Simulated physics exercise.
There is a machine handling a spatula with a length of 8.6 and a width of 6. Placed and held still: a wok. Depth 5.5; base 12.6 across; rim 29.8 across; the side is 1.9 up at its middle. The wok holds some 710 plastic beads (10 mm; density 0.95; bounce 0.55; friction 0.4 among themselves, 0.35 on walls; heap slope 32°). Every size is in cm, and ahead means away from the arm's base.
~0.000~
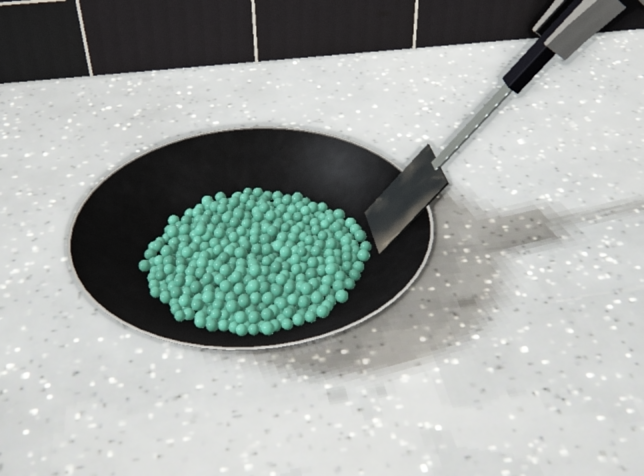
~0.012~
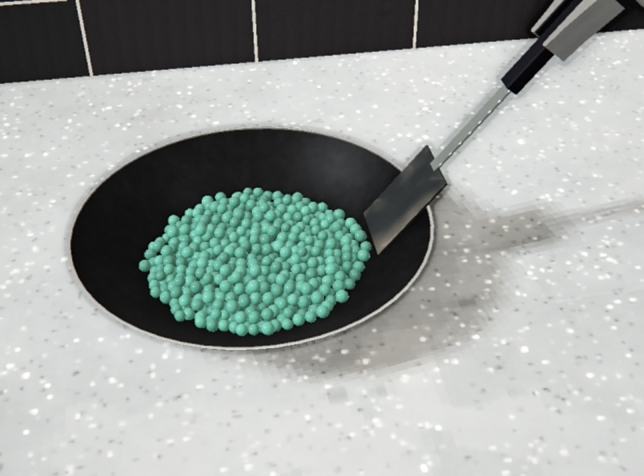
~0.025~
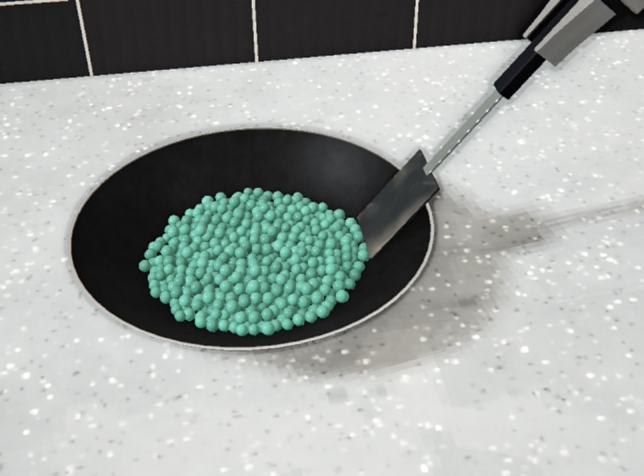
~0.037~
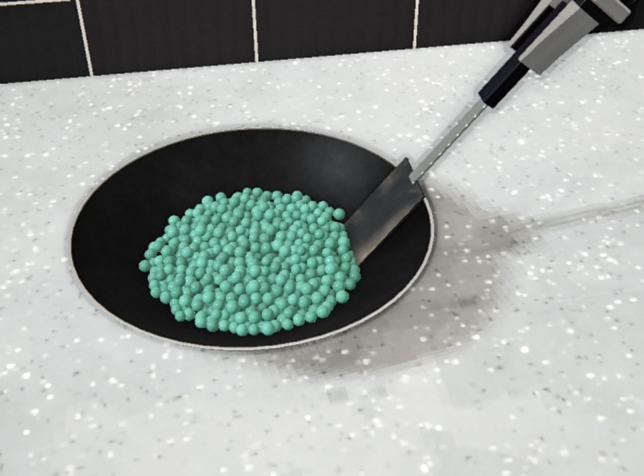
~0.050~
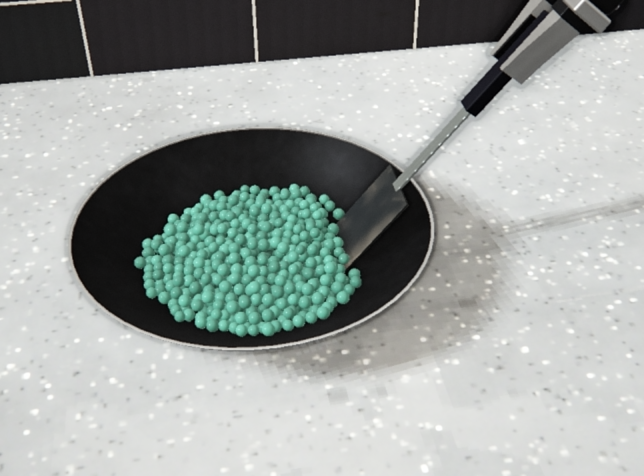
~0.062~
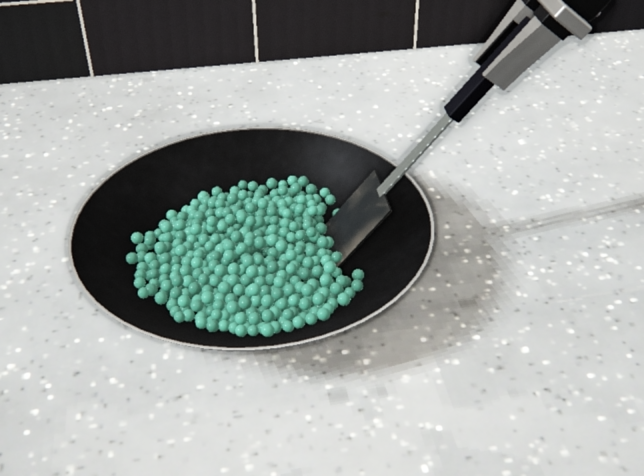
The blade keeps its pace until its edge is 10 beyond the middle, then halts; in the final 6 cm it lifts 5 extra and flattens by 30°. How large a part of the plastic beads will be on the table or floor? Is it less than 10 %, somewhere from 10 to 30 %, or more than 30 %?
It is from 10 to 30 %.
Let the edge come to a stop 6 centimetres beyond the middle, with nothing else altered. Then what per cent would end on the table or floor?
Close to 5 per cent would end on the table or floor.
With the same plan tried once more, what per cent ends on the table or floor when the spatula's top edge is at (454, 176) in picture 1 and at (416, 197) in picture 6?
I'd put it at roughly 10 per cent.
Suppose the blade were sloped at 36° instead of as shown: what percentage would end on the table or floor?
I'd expect near 20 percent then.
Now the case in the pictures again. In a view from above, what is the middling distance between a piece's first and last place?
Roughly 4 cm.
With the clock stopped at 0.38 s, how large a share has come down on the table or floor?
Around 5 %.
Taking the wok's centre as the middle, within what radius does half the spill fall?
54 cm.
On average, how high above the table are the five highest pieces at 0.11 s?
Somewhere around 6 centimetres high.
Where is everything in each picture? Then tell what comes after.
The first frame shows the spatula top edge at (438, 163), sloping 51°; upper third of the load around (253, 250), from x 145 to 365, top at y 195; 706 in the wok.
The second frame shows the spatula top edge at (437, 164), sloping 51°; upper third of the load around (253, 250), from x 145 to 365, top at y 195.
The third frame shows the spatula top edge at (430, 168), sloping 51°; upper third of the load around (252, 251), from x 145 to 365, top at y 195.
The fourth frame shows the spatula top edge at (415, 176), sloping 51°; upper third of the load around (255, 250), from x 145 to 355, top at y 195.
The fifth frame shows the spatula top edge at (399, 184), sloping 51°; upper third of the load around (251, 247), from x 140 to 355, top at y 190.
The sixth frame shows the spatula top edge at (383, 190), sloping 51°; upper third of the load around (249, 242), from x 130 to 360, top at y 180; 706 in the wok.
After 0.11 s, sloping 51°, highest piece 7 above the table; 706 in the wok.
After 0.16 s, sloping 45°, highest piece 7 above the table; 706 in the wok.
After 0.38 s, sloping 21°, highest piece 16 above the table; 568 in the wok, 49 on the table or floor, 89 on the blade or in flight.
After 1.43 s, sloping 21°, highest piece 5 above the table; 568 in the wok, 138 on the table or floor.
In the end, 568 in the wok, 138 on the table or floor. That is 20 % on the table or floor.
